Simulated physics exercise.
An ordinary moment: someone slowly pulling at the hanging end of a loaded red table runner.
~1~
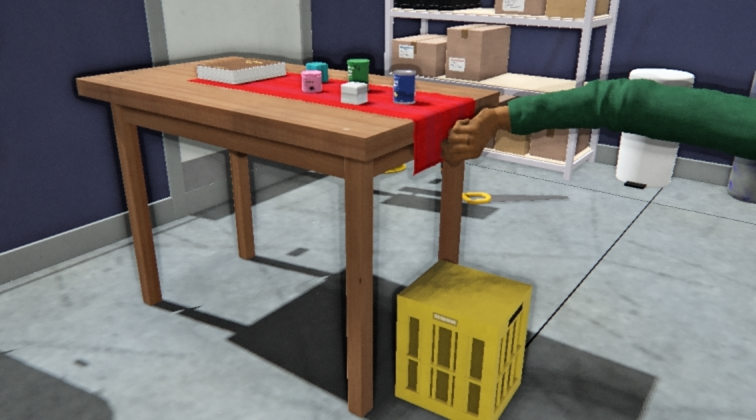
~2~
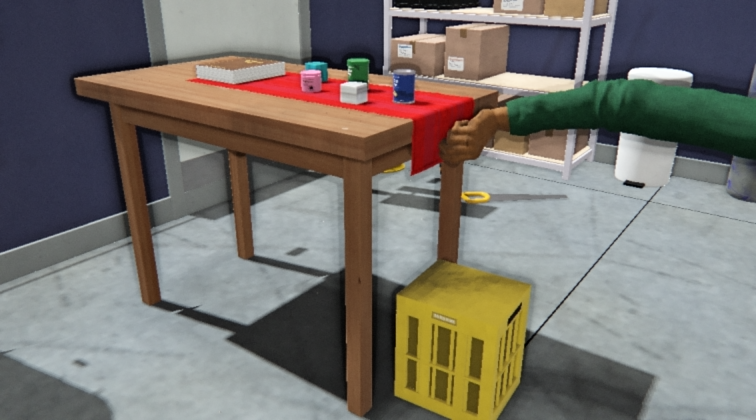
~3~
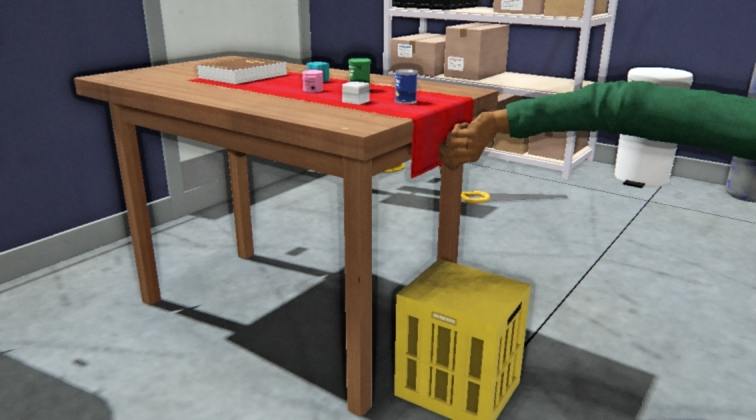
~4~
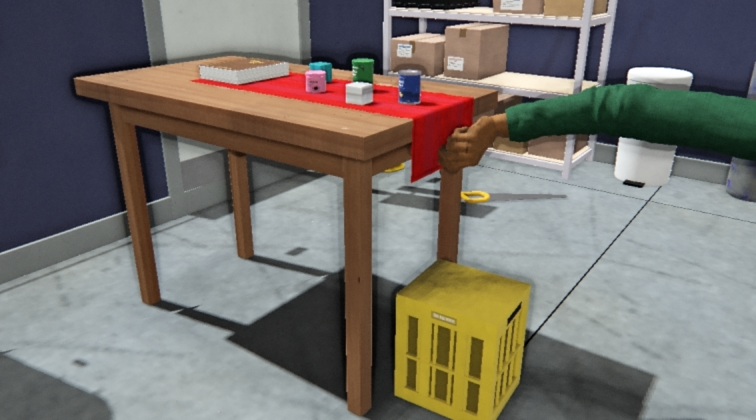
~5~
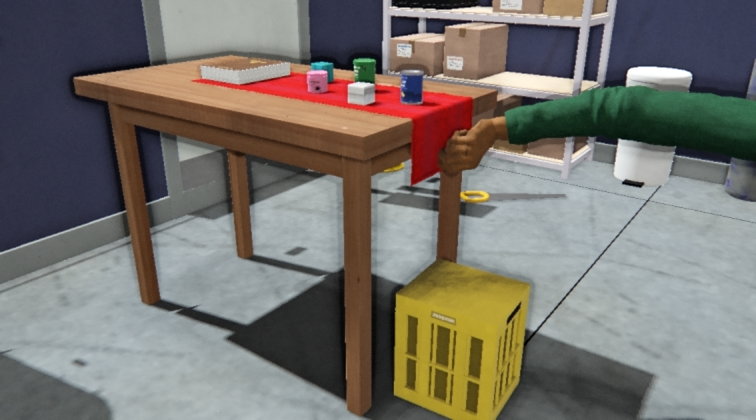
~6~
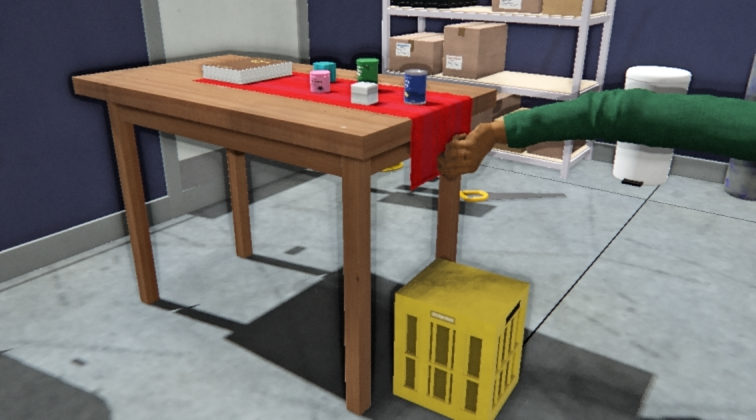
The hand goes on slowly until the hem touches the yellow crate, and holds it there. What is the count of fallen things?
The count of fallen things is three.
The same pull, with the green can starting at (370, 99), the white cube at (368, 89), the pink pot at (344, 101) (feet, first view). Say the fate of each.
The green can goes over; the white cube goes over; the pink pot drops off.
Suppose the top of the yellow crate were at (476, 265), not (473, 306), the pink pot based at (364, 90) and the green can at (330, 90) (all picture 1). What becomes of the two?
The pink pot does not fall; the green can survives.
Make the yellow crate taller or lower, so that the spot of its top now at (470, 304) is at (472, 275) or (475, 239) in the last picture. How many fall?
It would be 2 and 1.
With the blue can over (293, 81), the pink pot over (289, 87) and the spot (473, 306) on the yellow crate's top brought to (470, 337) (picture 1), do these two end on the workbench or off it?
The blue can remains up; the pink pot holds on.
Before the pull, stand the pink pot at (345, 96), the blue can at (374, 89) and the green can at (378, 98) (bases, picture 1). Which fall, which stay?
The pink pot comes down, the blue can falls, the green can drops off.
A little later, hem near (441, 223); blue can gone.
Next, hem near (440, 268); blue can and white cube gone.
Later still, hem on the crate; blue can, white cube and green can gone.
When it is over, hem on the crate; blue can, white cube and green can gone. It carries off three.
